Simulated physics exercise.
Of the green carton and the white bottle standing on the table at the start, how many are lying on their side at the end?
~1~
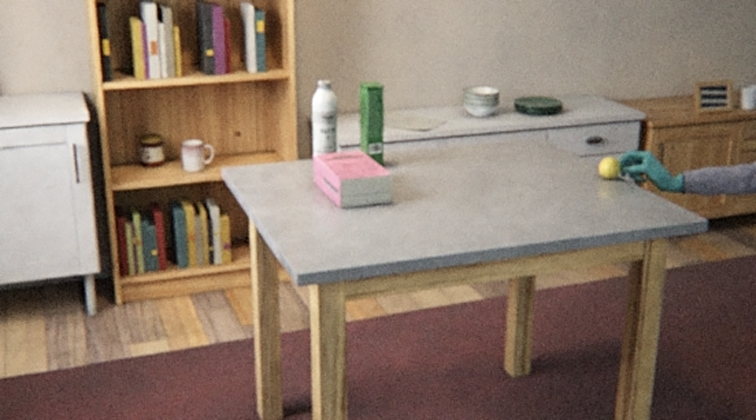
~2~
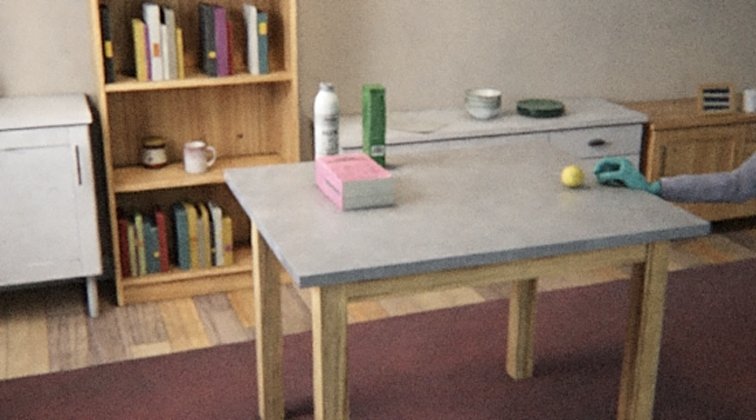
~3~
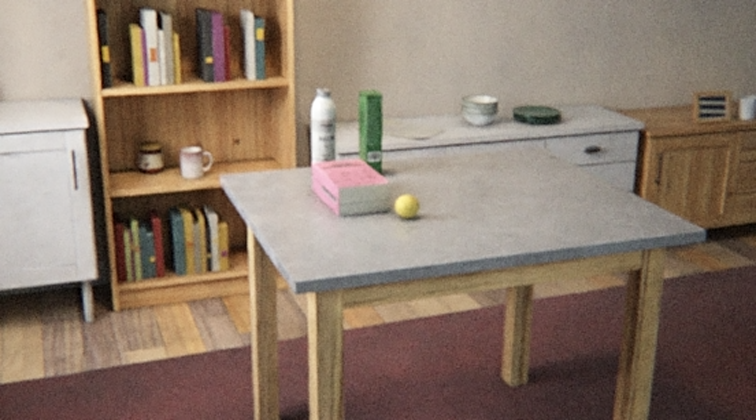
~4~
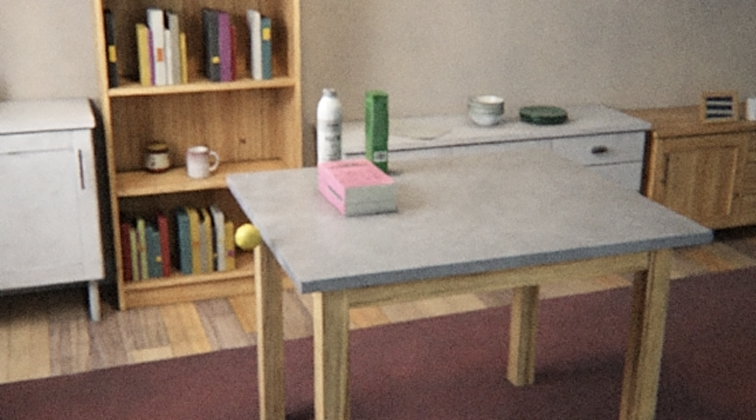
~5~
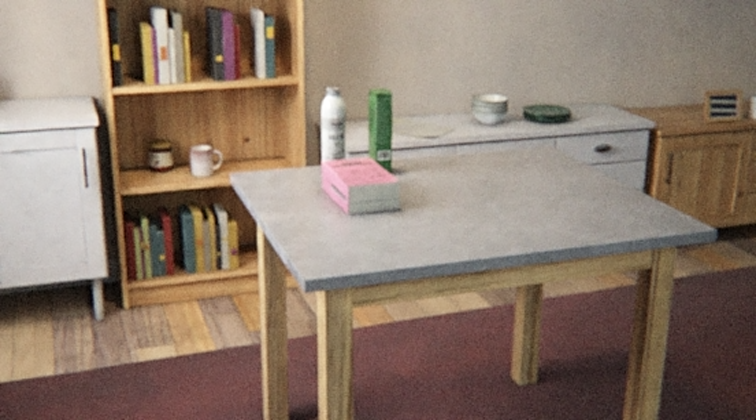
None of them are lying down. The green carton and the white bottle are both still upright at the end.
